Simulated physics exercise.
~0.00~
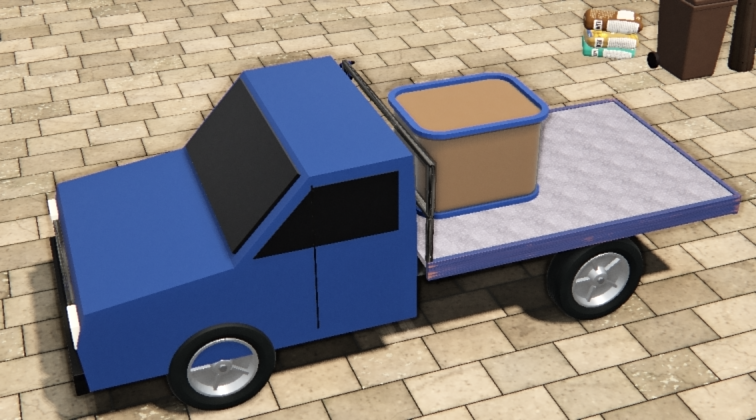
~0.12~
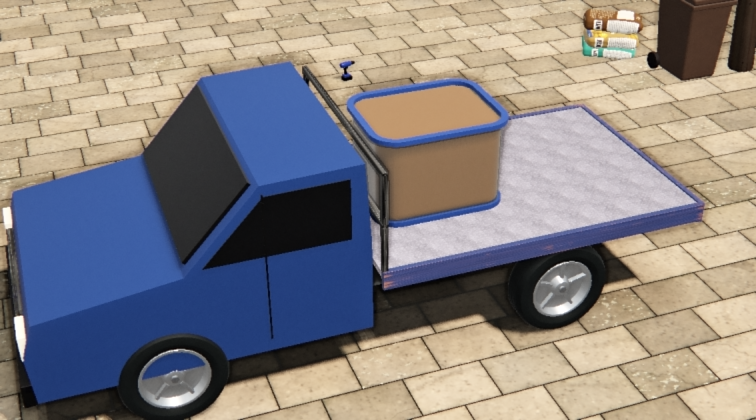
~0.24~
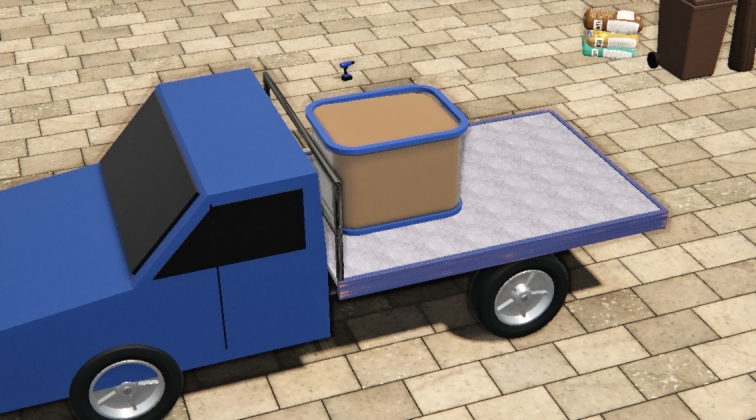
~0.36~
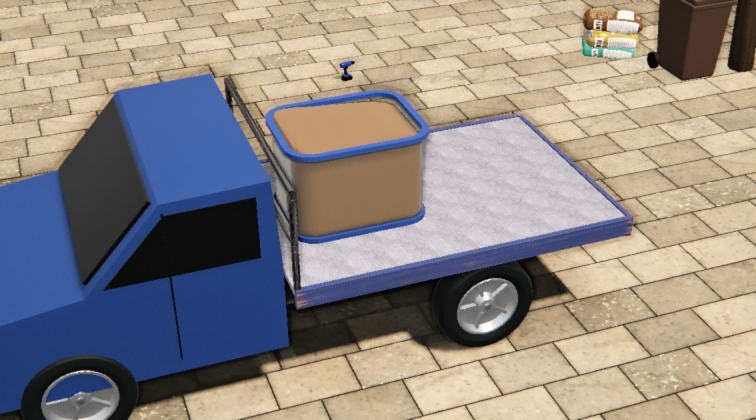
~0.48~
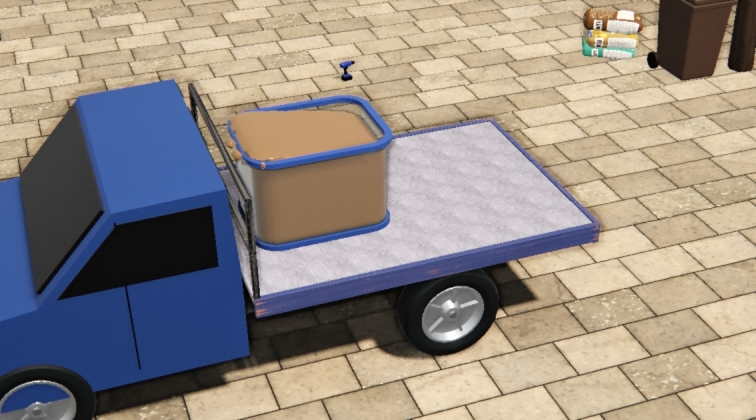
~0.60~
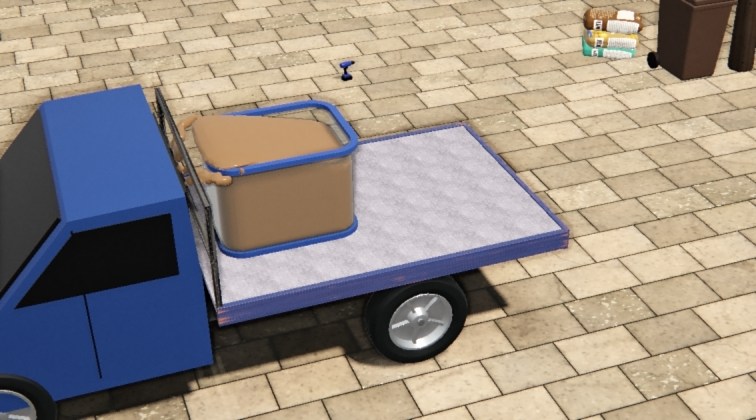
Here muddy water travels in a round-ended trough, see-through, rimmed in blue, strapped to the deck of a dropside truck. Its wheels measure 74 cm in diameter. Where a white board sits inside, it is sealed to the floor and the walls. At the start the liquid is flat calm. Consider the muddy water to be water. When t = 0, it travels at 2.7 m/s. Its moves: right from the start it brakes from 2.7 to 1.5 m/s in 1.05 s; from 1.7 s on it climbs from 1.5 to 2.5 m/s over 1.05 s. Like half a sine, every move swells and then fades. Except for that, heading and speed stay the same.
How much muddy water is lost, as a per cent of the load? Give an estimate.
9 %.
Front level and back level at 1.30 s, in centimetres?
It reads roughly 56 cm up front and 66 cm at the back.
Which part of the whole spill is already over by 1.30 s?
By then it's around 40 per cent.
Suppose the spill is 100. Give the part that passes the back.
Near 40 per cent of the spill.
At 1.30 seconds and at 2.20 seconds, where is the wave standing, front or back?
Higher at the rear side, then higher at the rear side.
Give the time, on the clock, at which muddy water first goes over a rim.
Around 0.7 seconds.
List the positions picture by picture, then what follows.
Level at the front (430, 129); level at the back (532, 111); still flat; the front is on the left, levels are read along the near wall; a wheel hub at (604, 283), in the first frame.
Level at the front (387, 136); level at the back (491, 118); still flat, in the second frame.
Level at the front (344, 143); level at the back (451, 125); still flat, in the third frame.
Level at the front (302, 148); level at the back (412, 135); rising 4° towards the front, in the fourth frame.
Level at the front (262, 149); level at the back (375, 148); rising 11° towards the front, in the fifth frame.
Level at the front (225, 153); level at the back (341, 159); rising 14° towards the front; a wheel hub at (423, 326), in the sixth frame.
Then, 1.30 s in, front 55 cm, middle 58 cm, back 67 cm above the floor; the loss stands at 4 per cent, over the front, a little elsewhere.
Then, 2.20 s in, front 55 cm, middle 60 cm, back 63 cm above the floor; the loss stands at 4 per cent, over the front, a little elsewhere.
Then, 3.30 s in, front 59 cm, middle 60 cm, back 52 cm above the floor; the loss stands at 8 per cent, over the front and the back, a little elsewhere.
Then, 5.74 s in, the loss stands at 9 per cent, over the front and the back, a little elsewhere, 41 of 443 litres.
